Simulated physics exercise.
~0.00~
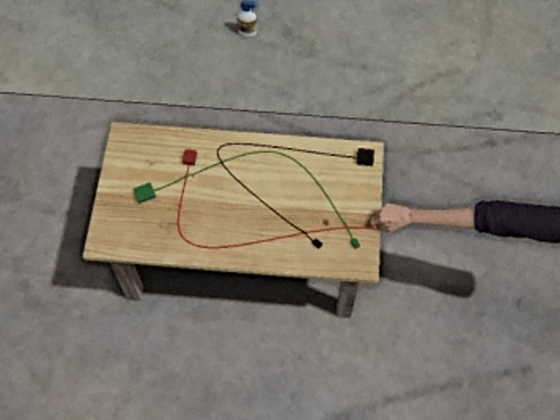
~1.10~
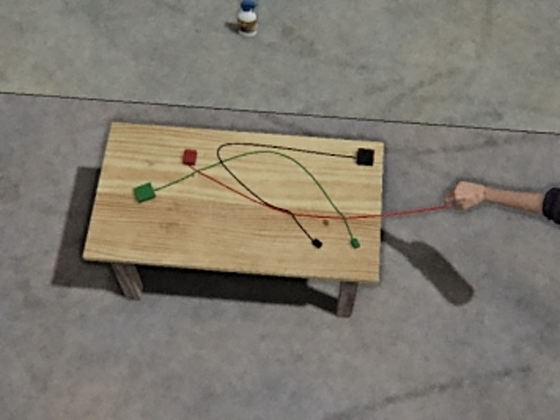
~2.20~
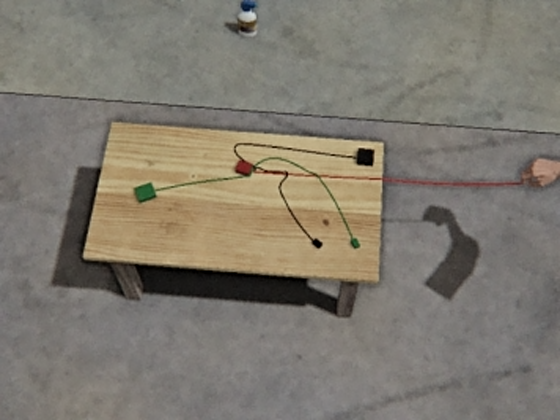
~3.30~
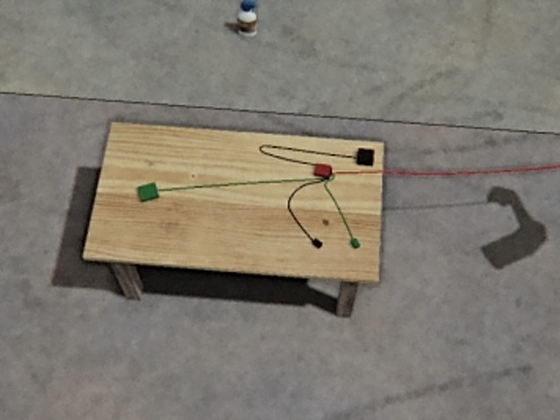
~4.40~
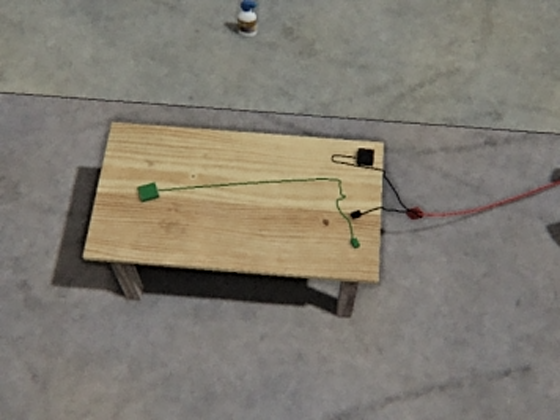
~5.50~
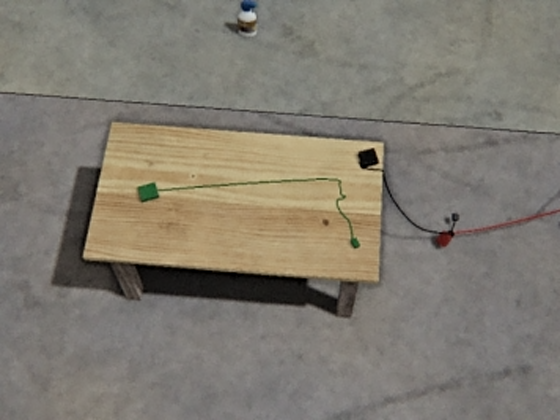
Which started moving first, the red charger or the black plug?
The red charger started moving first, sliding right across the table while the black plug was still in its place. The black plug only shifted later.
A hand pulled a red cable to the right across a wooden table, dragging its charger through the black and green cables and off the edge. The black plug followed it over, while the black charger and green cable stayed on top.
